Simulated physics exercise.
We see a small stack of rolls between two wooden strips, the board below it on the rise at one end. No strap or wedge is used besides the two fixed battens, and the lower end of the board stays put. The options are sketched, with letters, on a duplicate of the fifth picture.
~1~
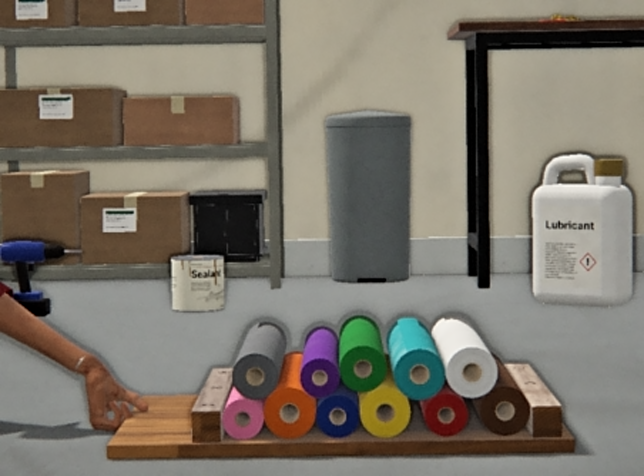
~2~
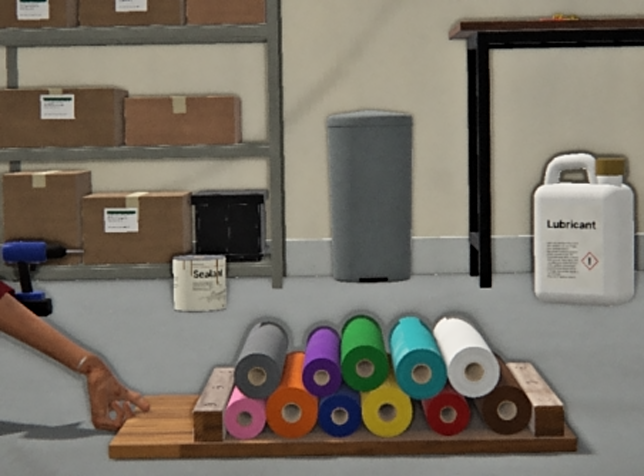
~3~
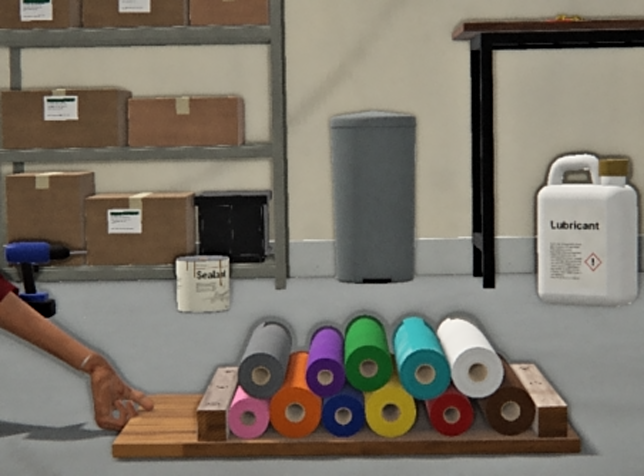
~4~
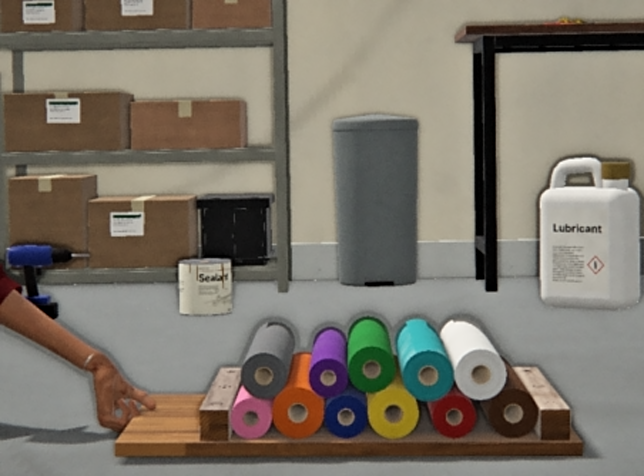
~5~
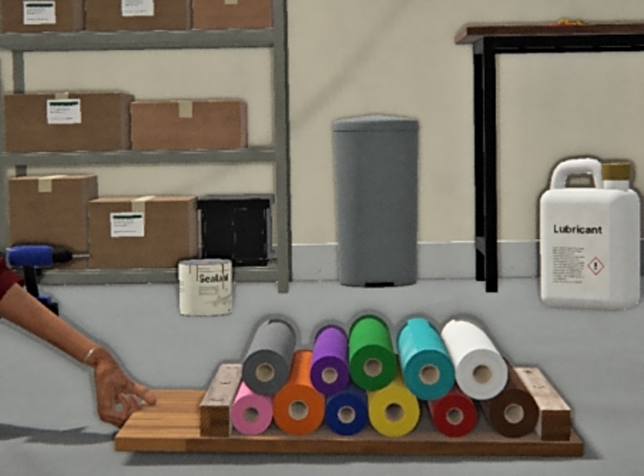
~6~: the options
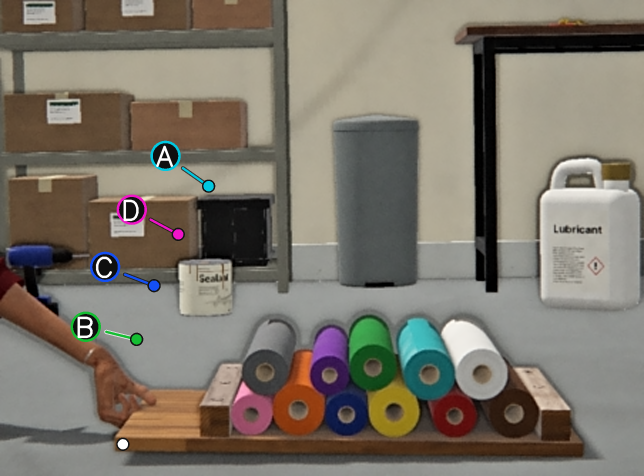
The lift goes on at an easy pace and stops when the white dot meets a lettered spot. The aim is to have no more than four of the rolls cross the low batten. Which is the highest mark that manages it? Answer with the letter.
Mark A is as high as it can go.
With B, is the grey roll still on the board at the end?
Yes, with B.
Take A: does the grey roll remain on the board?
Yes.
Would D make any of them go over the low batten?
Yes.
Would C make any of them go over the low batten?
Yes, at C.
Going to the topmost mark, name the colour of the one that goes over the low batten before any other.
It is the white one.
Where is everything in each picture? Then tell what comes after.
Grey roll (255, 376); purple roll (320, 378); green roll (363, 369), in the first picture.
Green roll (365, 368); white roll (474, 371), in the second picture.
Board (346, 407); pink roll (248, 418); orange roll (295, 412); turquoise roll (425, 374), in the third picture.
Board (348, 408); pink roll (251, 418); orange roll (298, 412); red roll (454, 417), in the fourth picture.
Board (349, 406); pink roll (252, 414); orange roll (299, 410), in the fifth picture.
On the copy, A at (209, 186); B at (137, 340); C at (154, 286); D at (178, 234); the white dot at (123, 444).
On A. First, board at 20°.
Then, board at 36°.
Finally, board at 36°, four over the low batten (turquoise, purple, green, white).
By contrast, B one over the low batten (white); C two over the low batten (turquoise, white); D four over the low batten (turquoise, purple, green, white).
